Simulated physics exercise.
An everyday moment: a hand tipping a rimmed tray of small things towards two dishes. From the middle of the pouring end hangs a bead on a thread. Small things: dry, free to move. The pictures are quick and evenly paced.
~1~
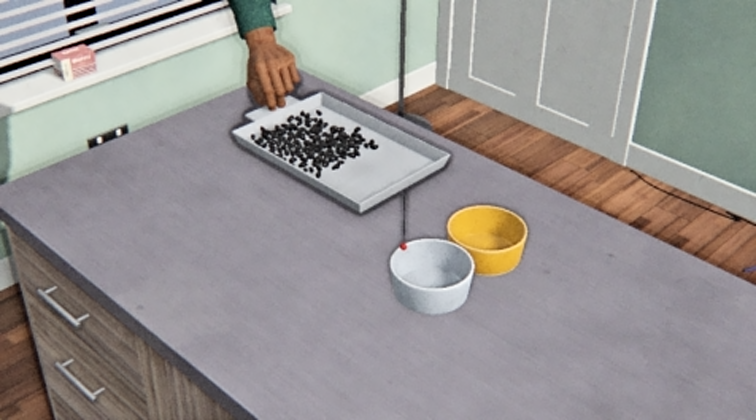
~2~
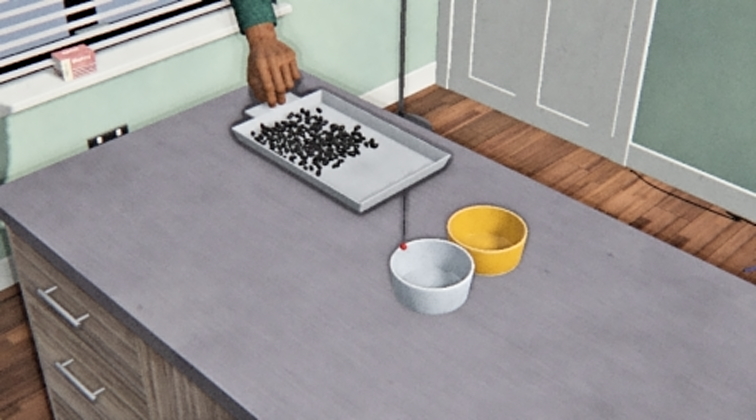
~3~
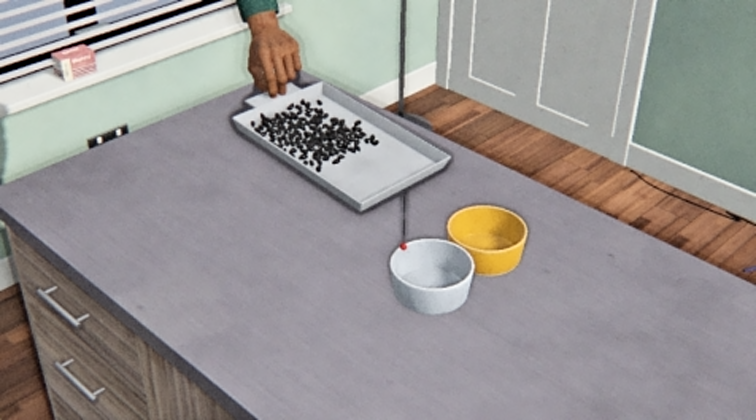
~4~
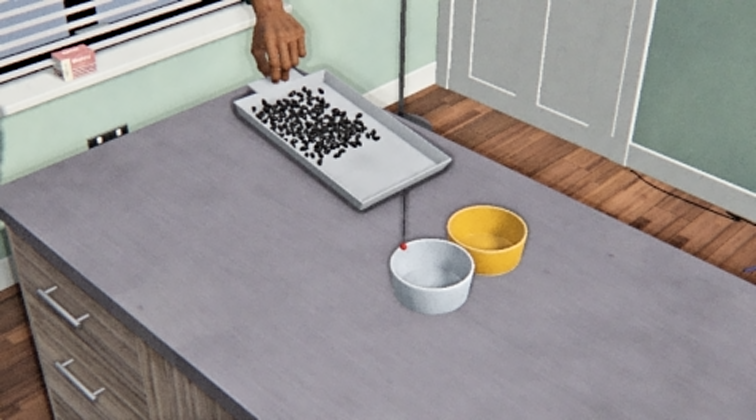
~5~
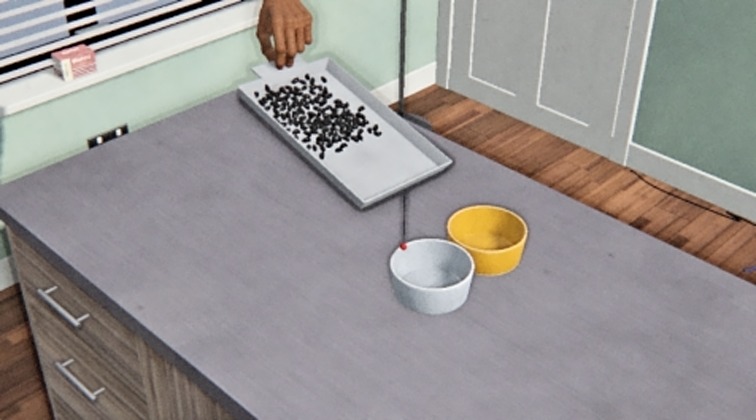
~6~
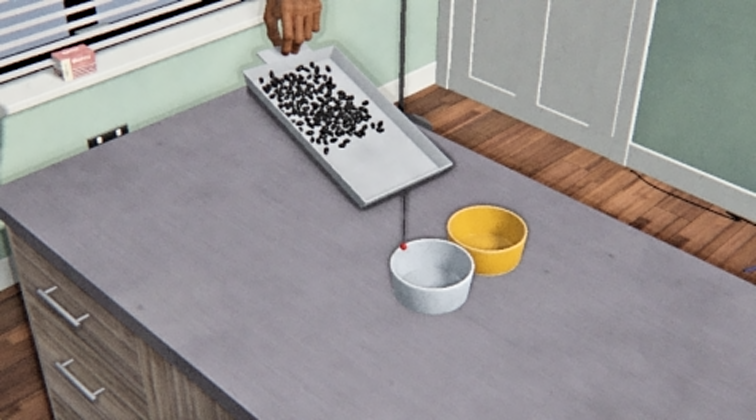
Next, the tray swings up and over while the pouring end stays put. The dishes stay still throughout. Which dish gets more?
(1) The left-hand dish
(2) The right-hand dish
1.
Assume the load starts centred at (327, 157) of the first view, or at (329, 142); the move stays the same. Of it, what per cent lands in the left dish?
Estimate: 60 % first, 60 % second.
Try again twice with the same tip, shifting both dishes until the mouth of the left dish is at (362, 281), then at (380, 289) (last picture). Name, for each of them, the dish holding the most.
Results - the dish on the right side first, the dish on the right side second.
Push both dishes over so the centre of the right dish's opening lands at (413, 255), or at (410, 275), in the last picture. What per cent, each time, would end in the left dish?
Roughly 0 per cent, then roughly 0 per cent.
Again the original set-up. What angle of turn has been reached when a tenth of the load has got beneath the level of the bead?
Roughly 80 degrees of tilt.
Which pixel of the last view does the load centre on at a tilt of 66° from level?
The load is centred about (425, 169).
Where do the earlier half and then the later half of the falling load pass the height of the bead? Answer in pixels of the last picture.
The opening half passes (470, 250), the closing half (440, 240).
Soon, tray tipped steeply; nearly all on the tray; a small part in the air.
A while on, tray tipped past a quarter turn; a small part on the tray; about a third in the left dish; about a quarter in the right dish; about a quarter outside both; a small part in the air.
Towards the end, tray tipped past a quarter turn; about half in the left dish; about a quarter in the right dish; about a quarter outside both.
Finally, tray tipped past a quarter turn; about half in the left dish; about a quarter in the right dish; about a quarter outside both.
